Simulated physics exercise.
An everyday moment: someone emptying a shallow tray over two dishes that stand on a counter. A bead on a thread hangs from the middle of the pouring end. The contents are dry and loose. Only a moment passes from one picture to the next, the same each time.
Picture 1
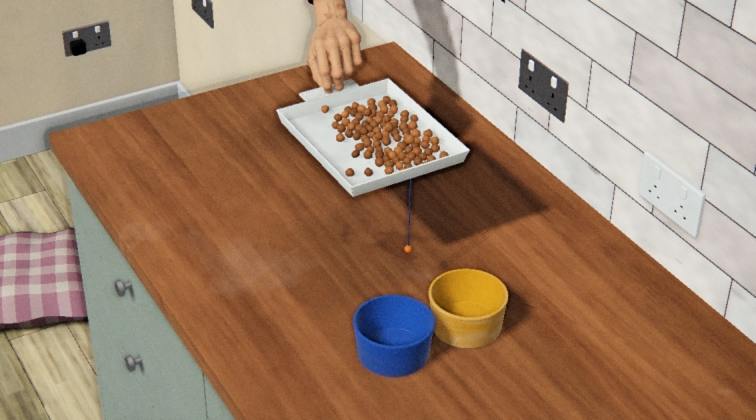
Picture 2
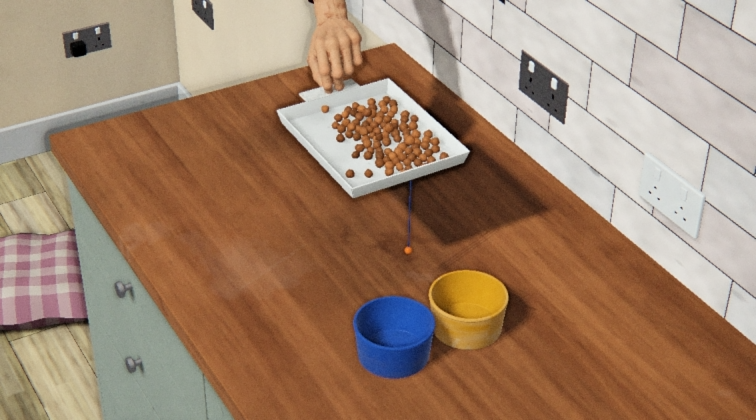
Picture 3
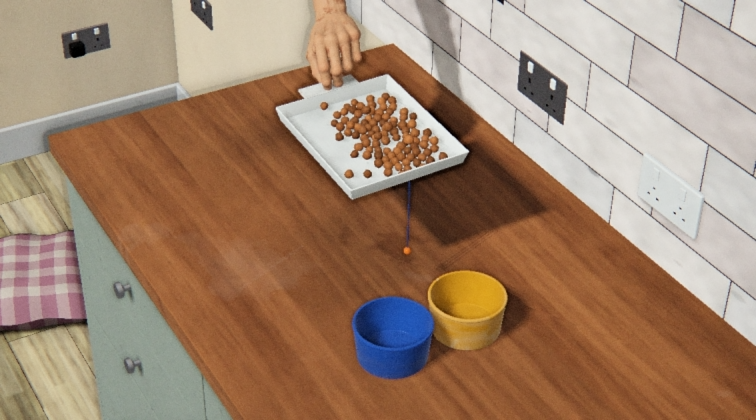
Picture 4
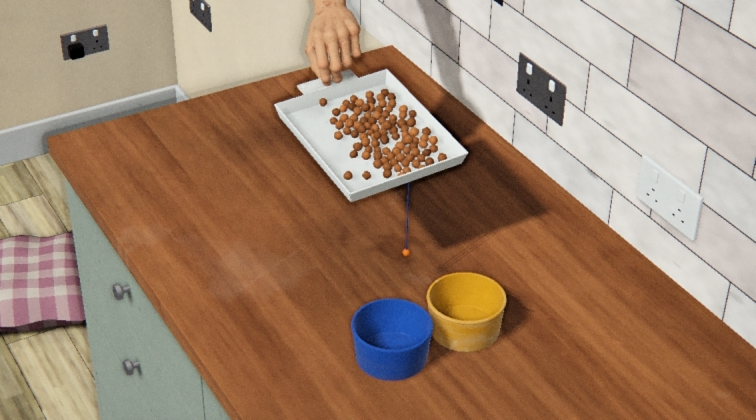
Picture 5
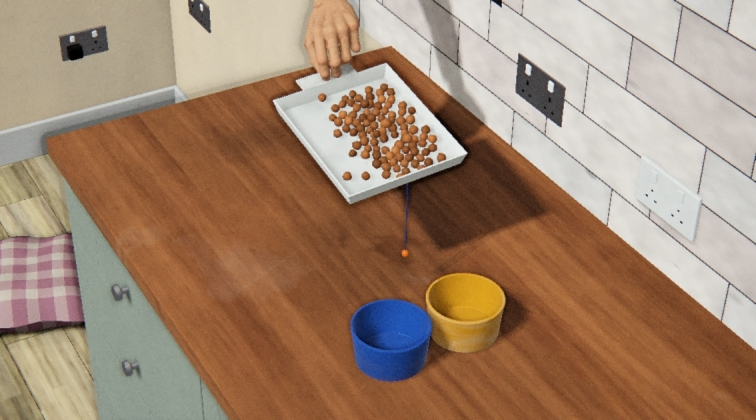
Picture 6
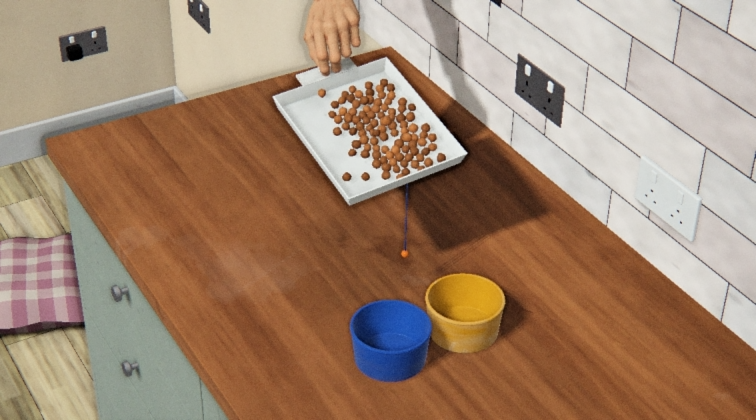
A hand holds a shallow white tray of round brown hazelnuts above a wooden kitchen counter, seen from above at an angle, with white tiles and sockets on the right. An orange bead hangs on a dark thread from the tray's near edge, behind a blue dish at left and a yellow one at right. The tray tilts slightly toward its left corner, while the nuts barely shift and the view drifts very slightly.
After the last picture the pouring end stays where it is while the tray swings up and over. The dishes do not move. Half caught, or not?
The two hold under half of the load.
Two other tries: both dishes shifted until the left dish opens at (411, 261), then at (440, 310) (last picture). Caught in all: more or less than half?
One: Under half. Two: Under half.
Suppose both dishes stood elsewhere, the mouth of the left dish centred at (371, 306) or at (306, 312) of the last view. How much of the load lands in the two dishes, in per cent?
About 80 and 70 per cent.
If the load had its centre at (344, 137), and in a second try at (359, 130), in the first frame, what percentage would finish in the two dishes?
About 10 and 10 per cent.
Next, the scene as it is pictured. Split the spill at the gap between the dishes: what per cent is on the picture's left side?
About 90 per cent.
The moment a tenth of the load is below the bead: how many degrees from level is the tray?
At about 100°.
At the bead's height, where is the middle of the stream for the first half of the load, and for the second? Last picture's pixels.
Early half (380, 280), late half (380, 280).
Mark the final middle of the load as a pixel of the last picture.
Roughly at (376, 326).
Shortly afterwards, tray tipped steeply; the whole lot on the tray.
Next, tray tipped right over; all but a few on the tray; only a few in the air.
Some moments later, tray tipped past a quarter turn; a little in the left dish; a little in the right dish; the bulk outside both.
In the end, tray tipped past a quarter turn; a little in the left dish; a little in the right dish; the bulk outside both.
